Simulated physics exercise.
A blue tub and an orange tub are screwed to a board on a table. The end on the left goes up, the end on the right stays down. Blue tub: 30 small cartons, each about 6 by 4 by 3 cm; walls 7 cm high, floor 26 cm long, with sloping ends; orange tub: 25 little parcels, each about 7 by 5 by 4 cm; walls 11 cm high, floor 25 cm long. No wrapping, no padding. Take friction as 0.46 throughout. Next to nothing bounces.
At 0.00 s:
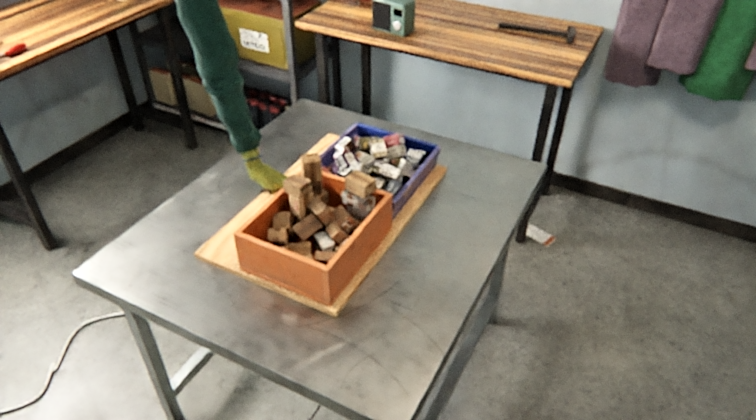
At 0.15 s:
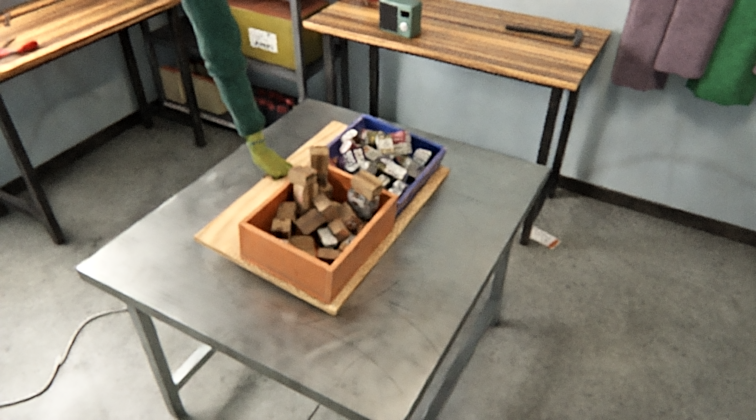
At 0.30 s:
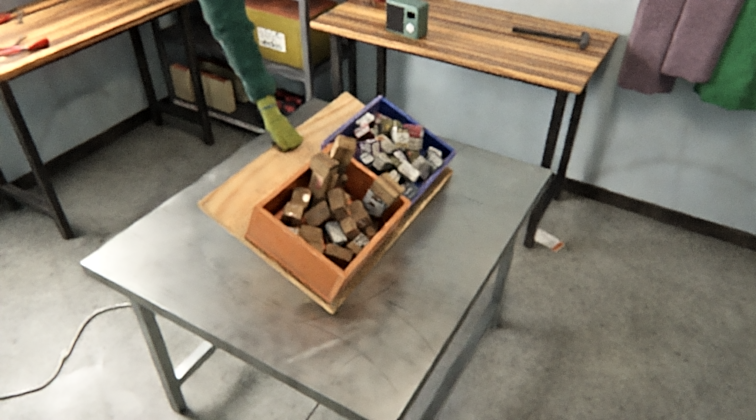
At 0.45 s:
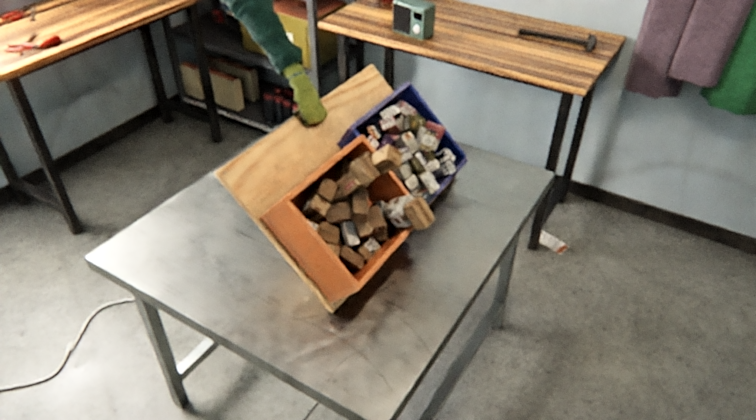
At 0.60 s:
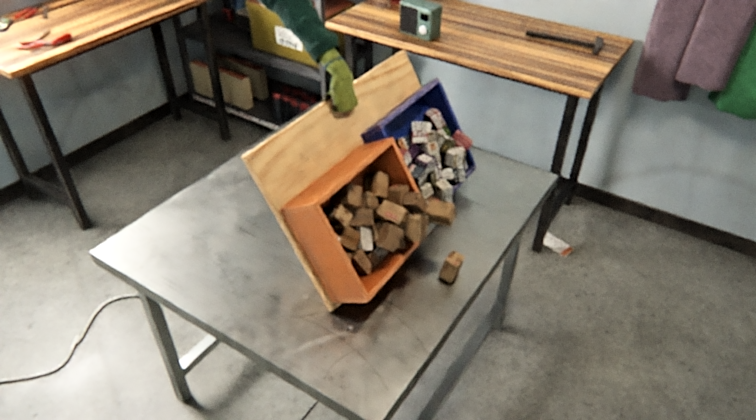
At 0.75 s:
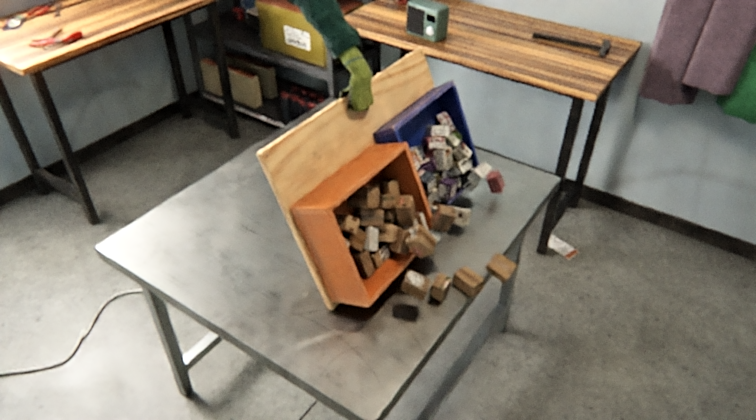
A green-sleeved, gloved arm reaches over a grey metal table in a workshop, seen from above as the view shifts slightly. On a wooden board sit an orange tub of brown blocks, nearer, and a blue tub of pale cartons behind, with a radio and hammer on a bench beyond. The hand raises the board's left end steeply, and the contents slide rightward, several brown blocks tumbling out.
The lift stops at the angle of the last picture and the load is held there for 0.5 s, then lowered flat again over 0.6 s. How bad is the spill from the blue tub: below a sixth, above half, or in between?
A sixth to a half of the small cartons leave the blue tub.
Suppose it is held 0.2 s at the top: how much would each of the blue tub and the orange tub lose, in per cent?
In that case blue tub 20, orange tub 30 per cent.
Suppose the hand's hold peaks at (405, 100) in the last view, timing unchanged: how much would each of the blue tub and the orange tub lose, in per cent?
Then blue tub 70, orange tub 40 per cent.
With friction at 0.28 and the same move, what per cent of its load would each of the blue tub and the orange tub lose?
In that case blue tub 40, orange tub 10 per cent.
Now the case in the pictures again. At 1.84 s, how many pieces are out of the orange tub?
About: Orange tub 8.
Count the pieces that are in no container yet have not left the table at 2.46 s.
Roughly 12.
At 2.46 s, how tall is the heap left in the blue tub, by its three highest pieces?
About 10 cm.
After 1.02 s, tilt 66°; 7 of 30 out of the blue tub and 7 of 25 out of the orange tub.
After 1.36 s, tilt 60°; 7 of 30 out of the blue tub and 7 of 25 out of the orange tub.
After 1.84 s, tilt 0°; 8 of 30 out of the blue tub and 7 of 25 out of the orange tub.
Final count (at 2.46 s), 8 of 30 out of the blue tub and 7 of 25 out of the orange tub. Asked share, 8 of 30, 27 per cent.
